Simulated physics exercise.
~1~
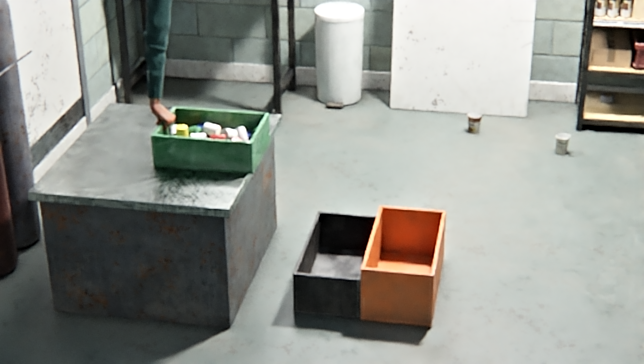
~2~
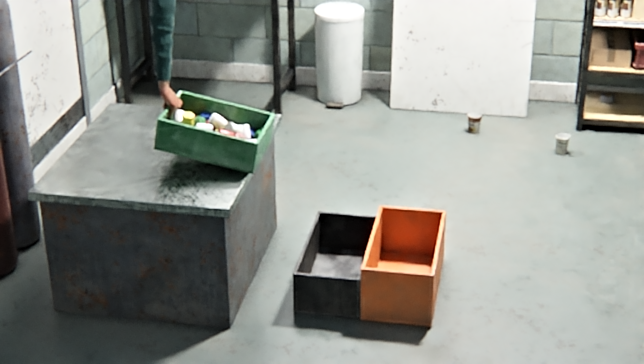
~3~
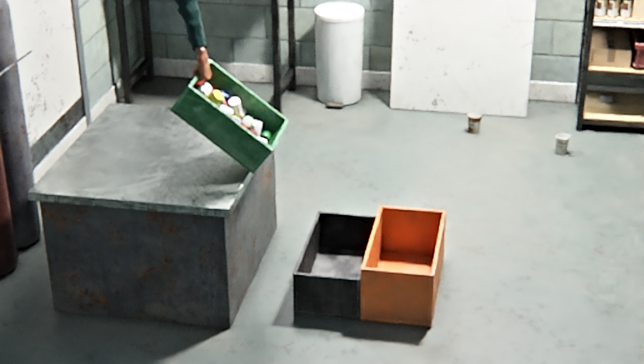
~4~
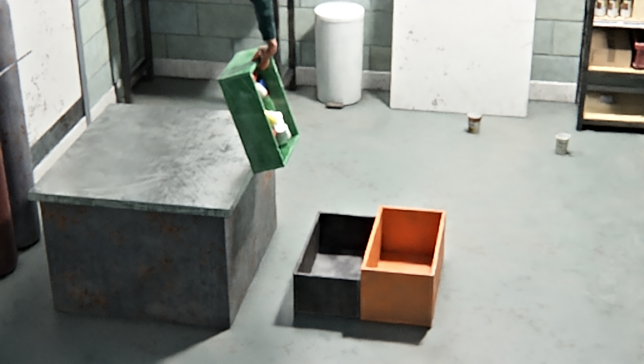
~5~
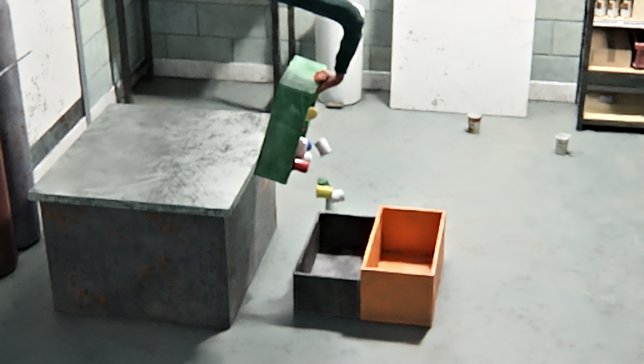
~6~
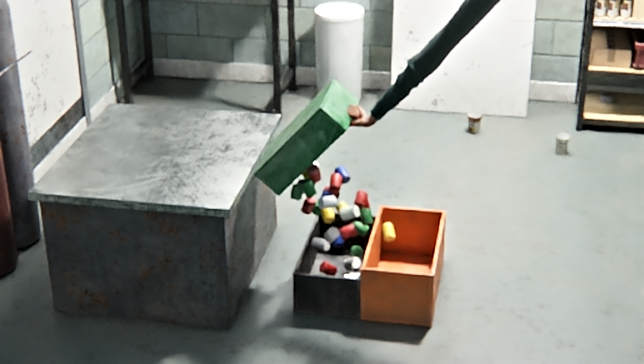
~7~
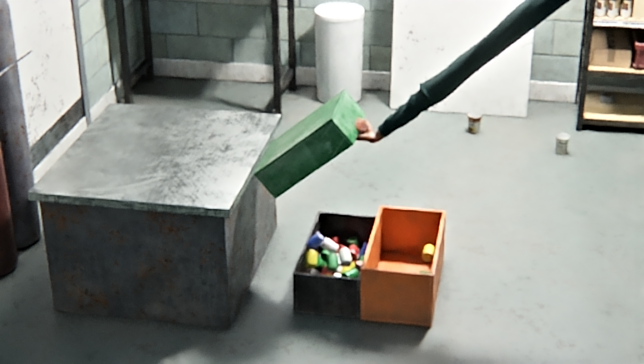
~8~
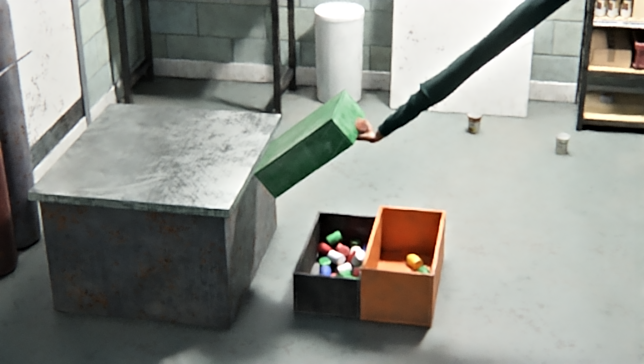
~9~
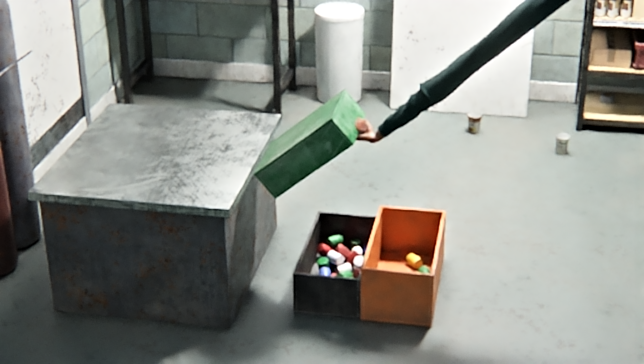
A hand tips the green box, spilling small jars mostly into the black trough below.
